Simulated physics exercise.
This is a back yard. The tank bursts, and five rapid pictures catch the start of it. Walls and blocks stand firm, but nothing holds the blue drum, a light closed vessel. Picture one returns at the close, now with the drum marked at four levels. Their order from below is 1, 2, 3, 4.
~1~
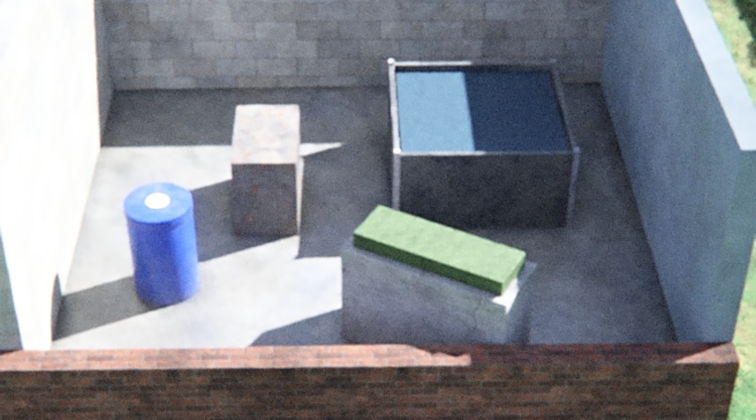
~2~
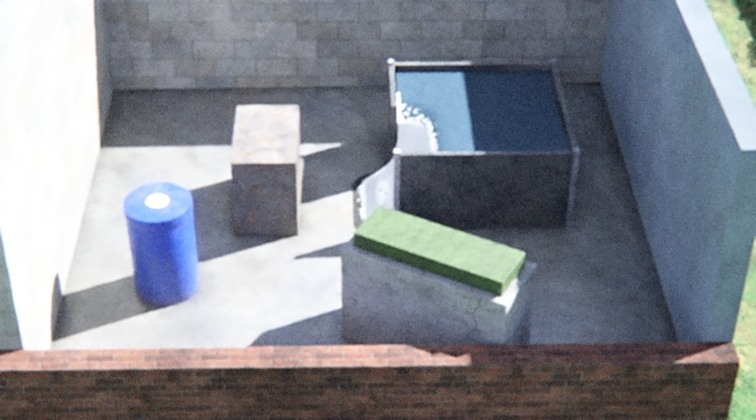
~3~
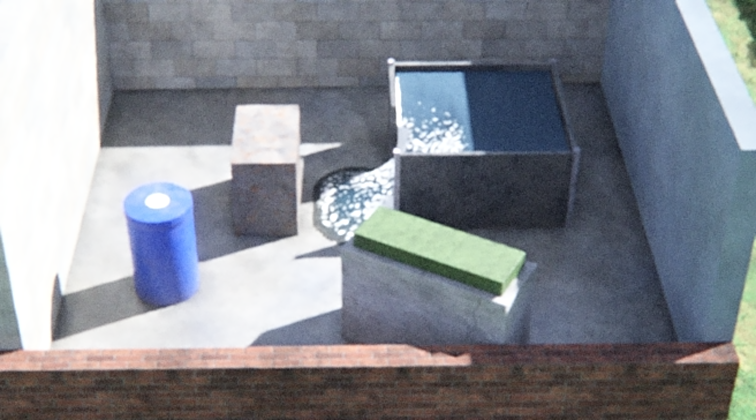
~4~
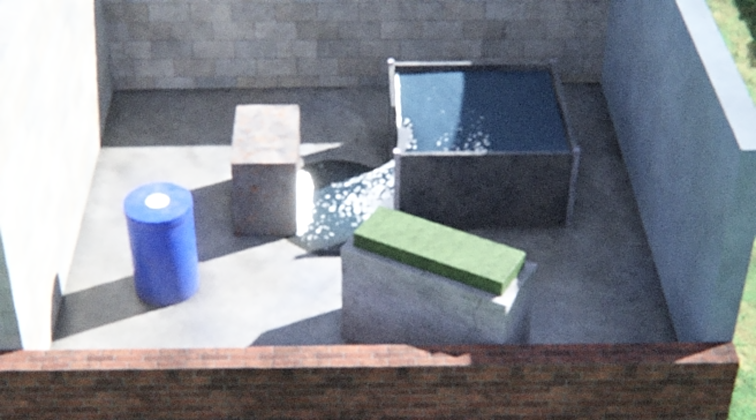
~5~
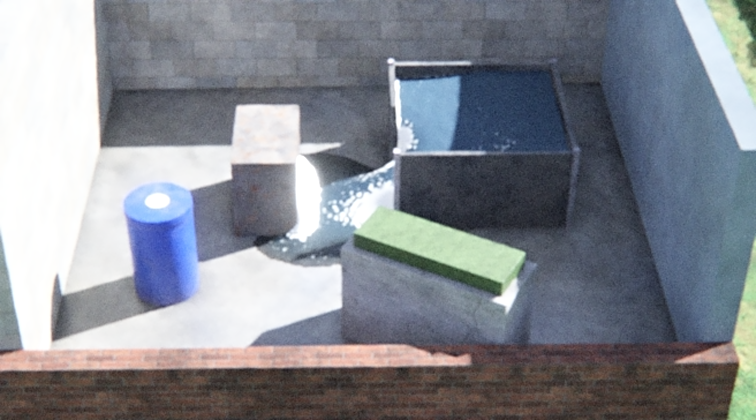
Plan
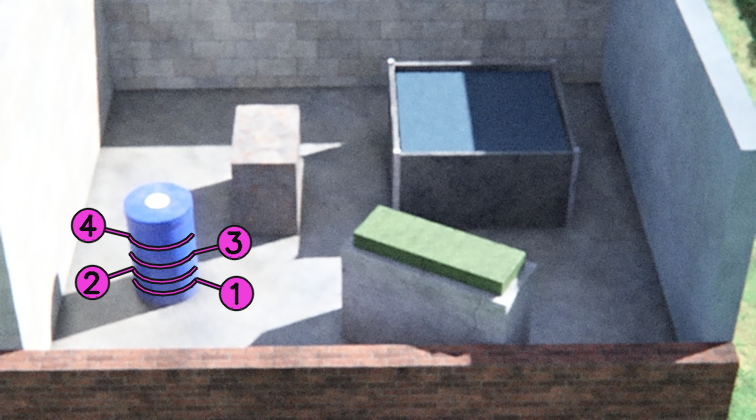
Water burst out of the left side of a full, dark tank in a walled yard, splashed onto the ground, and spread left to a brown block, then forward toward the viewer, short of the blue drum.
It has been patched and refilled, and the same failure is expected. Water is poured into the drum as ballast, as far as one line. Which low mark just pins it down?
I would pick mark 1.
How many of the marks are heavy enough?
All four.
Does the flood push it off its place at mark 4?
No.
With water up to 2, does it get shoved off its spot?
No.
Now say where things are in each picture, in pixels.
In the first frame, lid of the blue drum at (158, 201); tank full, its middle at (479, 113).
In the second frame, water covers 2 % of the ground, mostly out of sight from here.
In the third frame, water covers 4 % of the ground, mostly out of sight from here.
In the fourth frame, 6 % of the ground wet, in view closest to the drum at (308, 242).
In the fifth frame, lid of the blue drum at (158, 201); 7 % of the ground wet, in view closest to the drum at (267, 243).
On the marked copy, 1 at (163, 293); 2 at (161, 281); 3 at (160, 266); 4 at (158, 248); from the bottom up 1, 2, 3, 4.
Choosing 1, it does not move.
Choosing 2, it does not move.
Choosing 3, it does not move.
Choosing 4, it does not move.
